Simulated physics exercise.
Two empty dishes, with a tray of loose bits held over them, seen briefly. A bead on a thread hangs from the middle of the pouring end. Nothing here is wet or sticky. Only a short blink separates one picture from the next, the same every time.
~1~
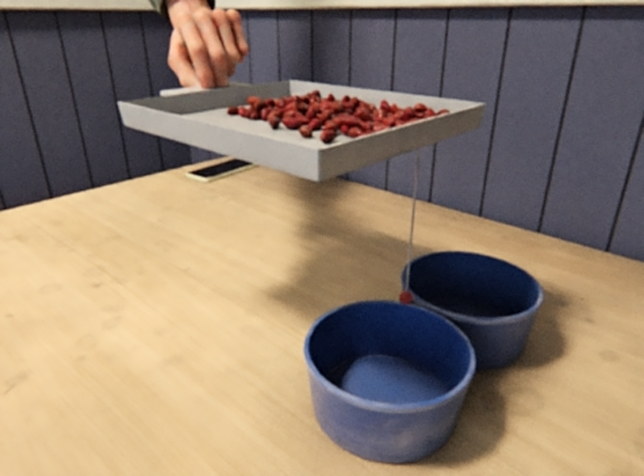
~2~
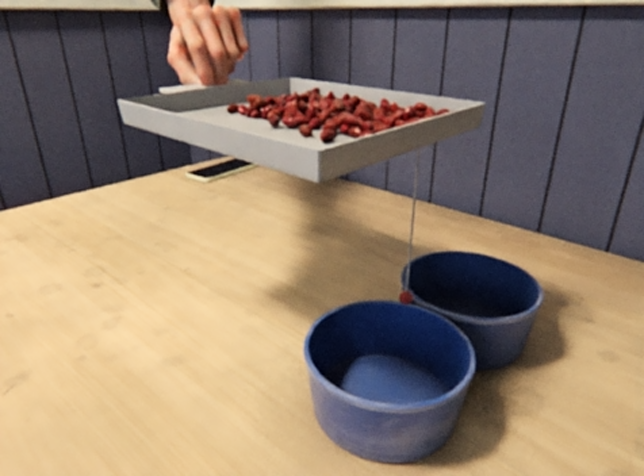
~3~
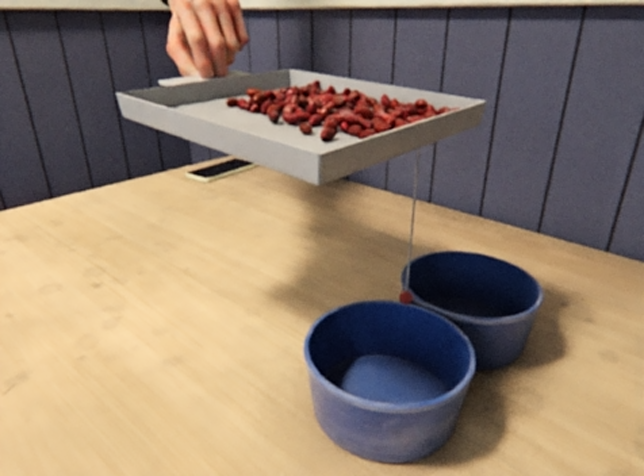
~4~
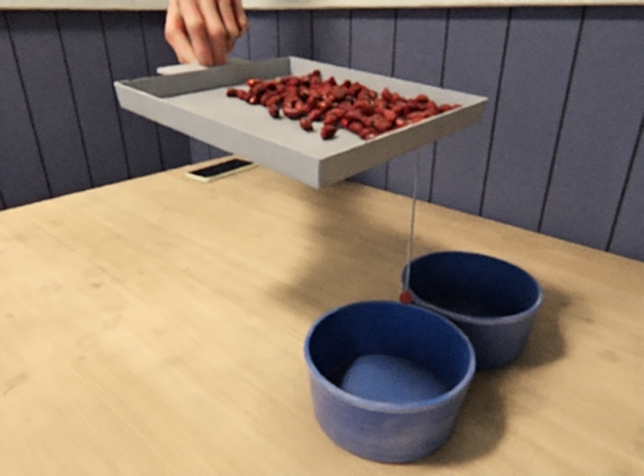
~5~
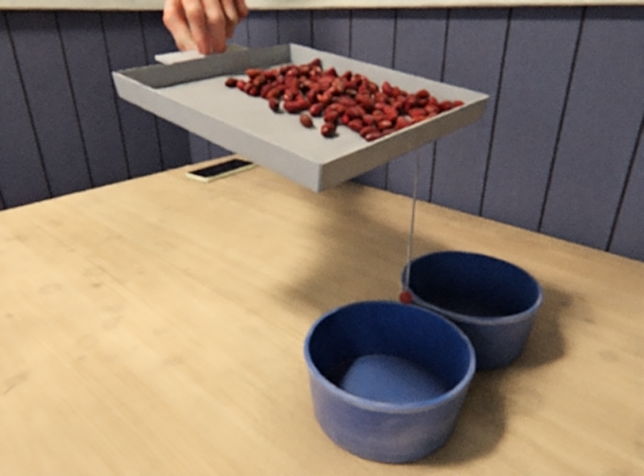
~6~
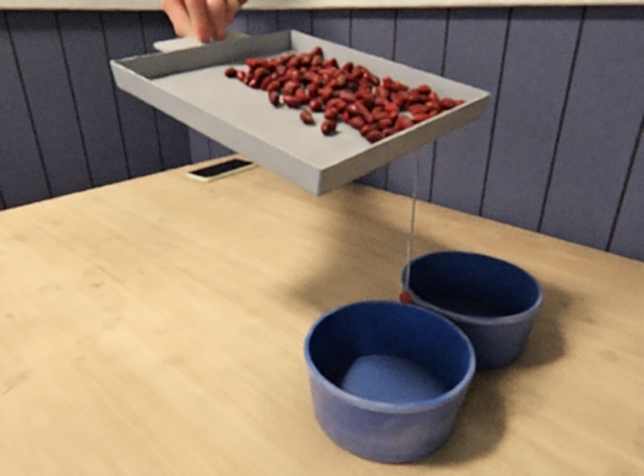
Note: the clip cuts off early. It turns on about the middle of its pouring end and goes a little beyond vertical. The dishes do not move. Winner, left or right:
Left.
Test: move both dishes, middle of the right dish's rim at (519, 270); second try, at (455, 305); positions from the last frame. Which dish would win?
Results - the dish on the left side first, the dish on the left side second.
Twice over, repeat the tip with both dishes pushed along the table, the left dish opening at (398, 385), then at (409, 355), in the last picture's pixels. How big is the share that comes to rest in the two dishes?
In turn 80 and 70 in a hundred.
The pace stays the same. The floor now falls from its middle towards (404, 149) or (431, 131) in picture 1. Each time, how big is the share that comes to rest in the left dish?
Roughly 30 per cent, and 0 per cent.
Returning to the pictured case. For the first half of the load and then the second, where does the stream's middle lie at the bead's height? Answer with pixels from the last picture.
For the early half I get (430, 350), and for the late half (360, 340).
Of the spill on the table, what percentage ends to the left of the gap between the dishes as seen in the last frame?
That's roughly 50 per cent of the pieces.
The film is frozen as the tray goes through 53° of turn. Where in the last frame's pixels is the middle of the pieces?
The load is centred near (366, 92).
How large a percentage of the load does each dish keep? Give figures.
In the left dish you'd find about 70 % of the load, and in the right dish about 0 %.
Soon after the last picture, tray tipped steeply; nearly all on the tray; a stray few in the air.
A little later, tray tipped right over; nearly all on the tray; a stray few in the left dish; a stray few outside both; a stray few in the air.
Later still, tray tipped past a quarter turn; about two thirds in the left dish; about a third outside both.
At rest, tray tipped past a quarter turn; about two thirds in the left dish; none in the right dish; about a third outside both.
